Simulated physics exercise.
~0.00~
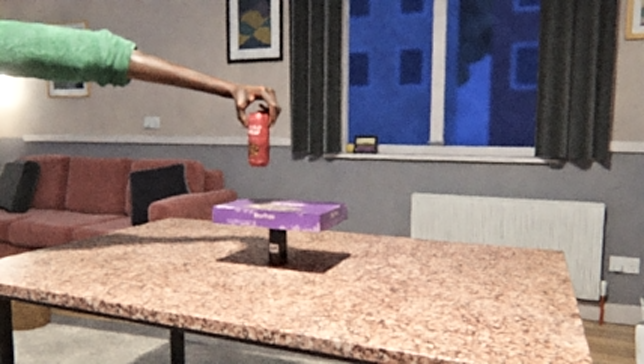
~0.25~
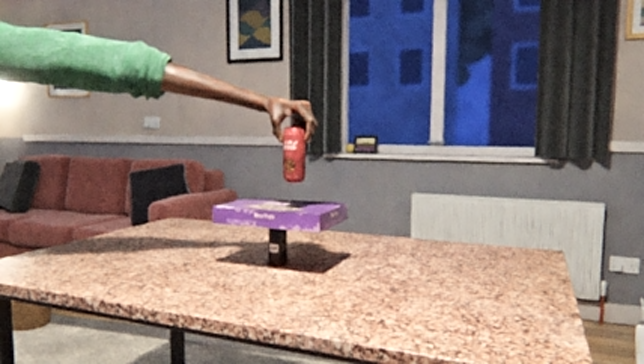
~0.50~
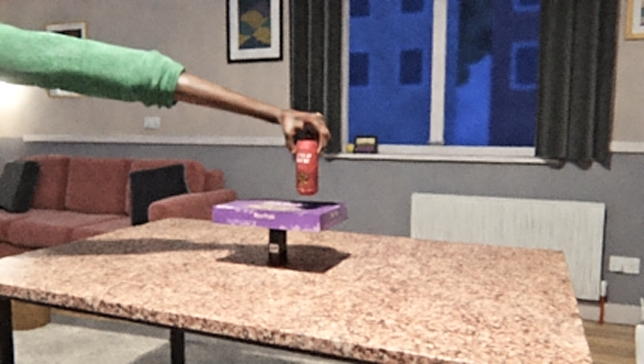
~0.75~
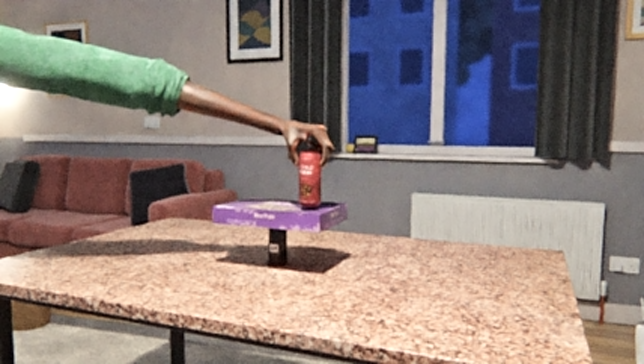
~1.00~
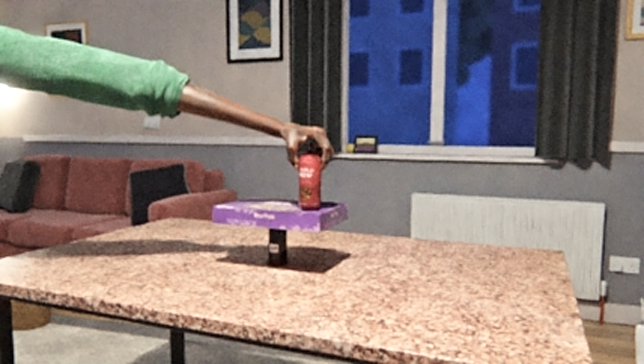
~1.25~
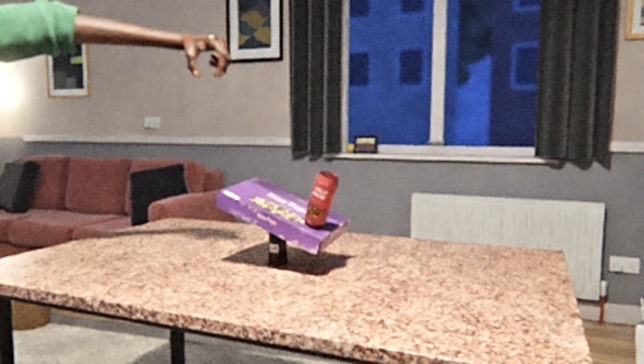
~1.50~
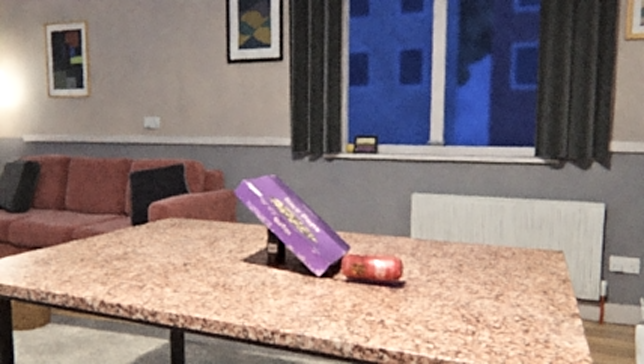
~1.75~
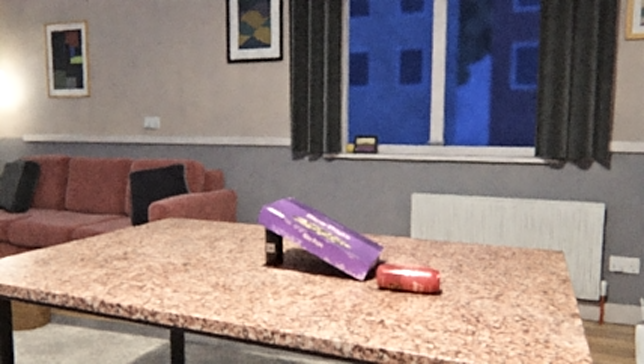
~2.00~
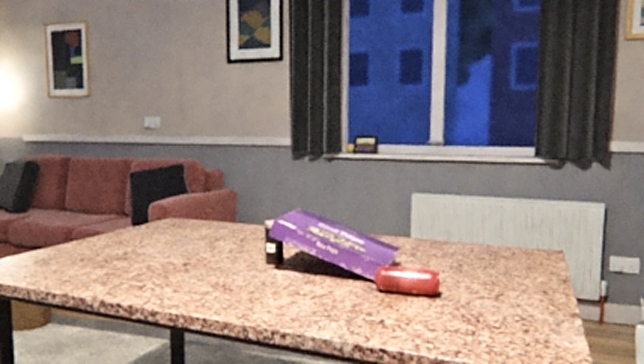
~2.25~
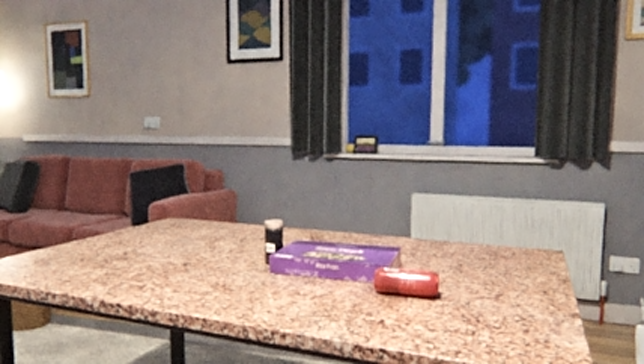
An arm in a green sleeve lowered a red can onto the right side of a purple box balanced on a small black shaker, then let go. The box tipped, the can toppled onto the table, and the box slid down flat beside the upright shaker.
